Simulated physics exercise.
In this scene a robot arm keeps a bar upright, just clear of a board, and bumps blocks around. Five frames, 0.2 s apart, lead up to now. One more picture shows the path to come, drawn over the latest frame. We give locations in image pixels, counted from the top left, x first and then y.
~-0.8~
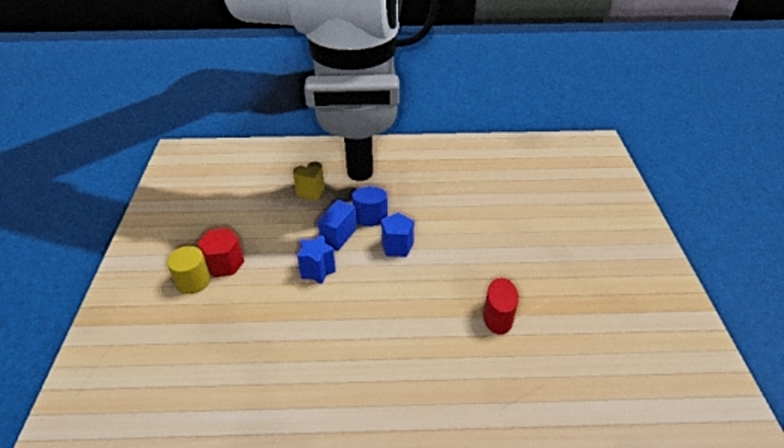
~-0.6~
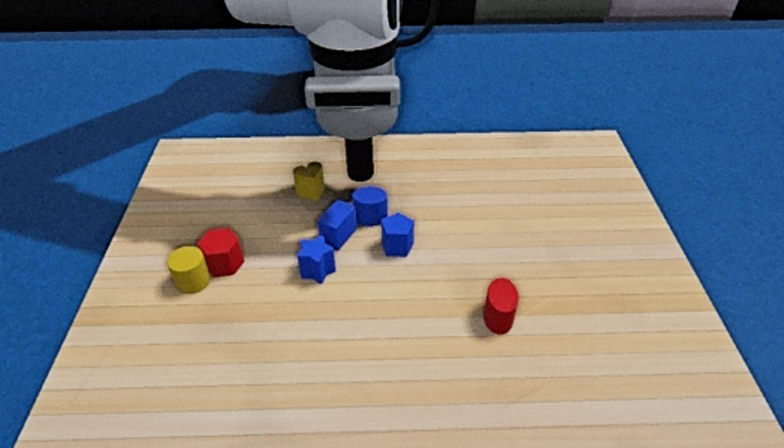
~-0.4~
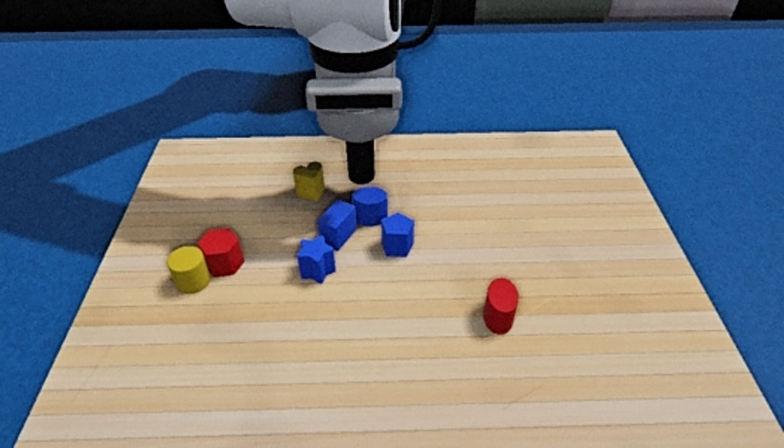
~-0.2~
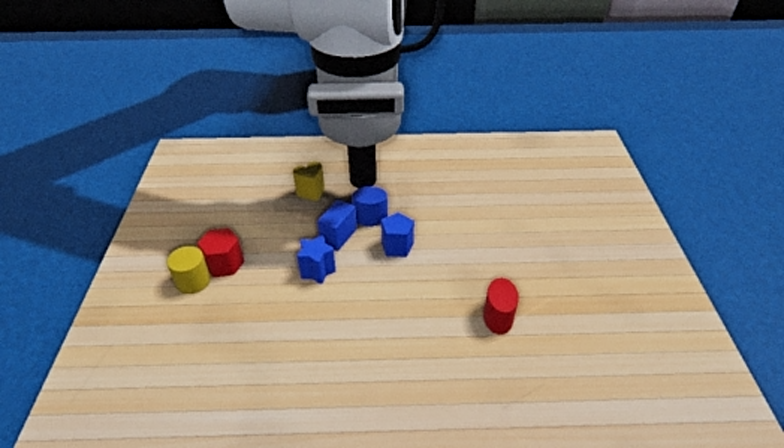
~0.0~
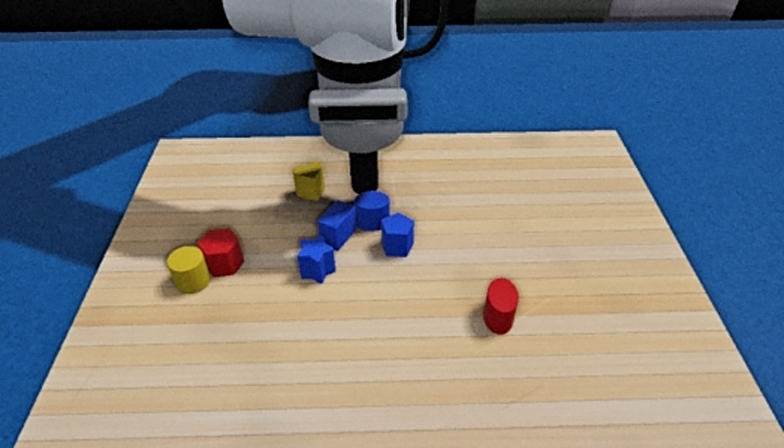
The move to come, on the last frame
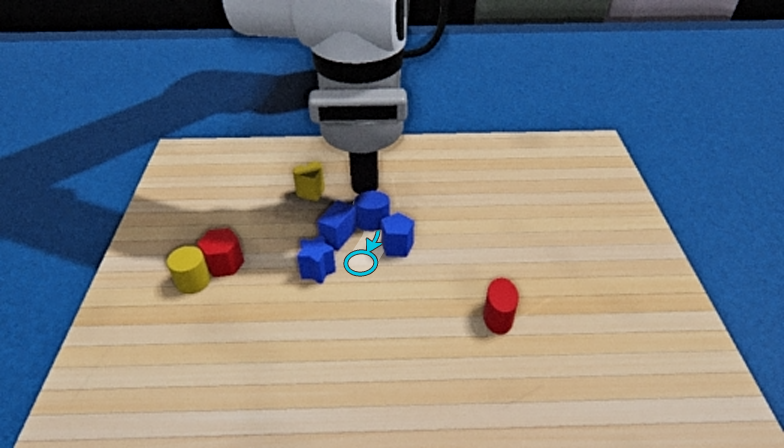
A robot arm's dark tip edges down toward the blue blocks and slightly nudges one.
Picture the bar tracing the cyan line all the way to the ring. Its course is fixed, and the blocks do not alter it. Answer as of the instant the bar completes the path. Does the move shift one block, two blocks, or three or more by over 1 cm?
The count will be 2.
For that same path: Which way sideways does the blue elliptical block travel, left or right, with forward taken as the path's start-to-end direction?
Slides left.
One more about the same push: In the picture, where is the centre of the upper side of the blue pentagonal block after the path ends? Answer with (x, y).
I'd place it at (419, 247), taking the centre of its top.
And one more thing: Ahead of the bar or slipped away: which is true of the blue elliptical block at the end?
It is no longer ahead.
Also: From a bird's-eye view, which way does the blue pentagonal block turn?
Top view: Counterclockwise.
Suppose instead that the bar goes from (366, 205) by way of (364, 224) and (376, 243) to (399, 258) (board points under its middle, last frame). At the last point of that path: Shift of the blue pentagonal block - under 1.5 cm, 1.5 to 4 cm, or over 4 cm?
More than 4 cm.
The line goes from (366, 205) via (376, 222) and (374, 242), ending at (361, 263).
On the path given first. Halfway along, bar at (377, 217); blue elliptical block at (388, 229); blue pentagonal block at (414, 241), turned 15° anticlockwise.
At the end, bar at (360, 246); blue rectangle unmoved; blue elliptical block at (385, 252), turned 80° anticlockwise; blue pentagonal block at (419, 247), turned 40° anticlockwise.
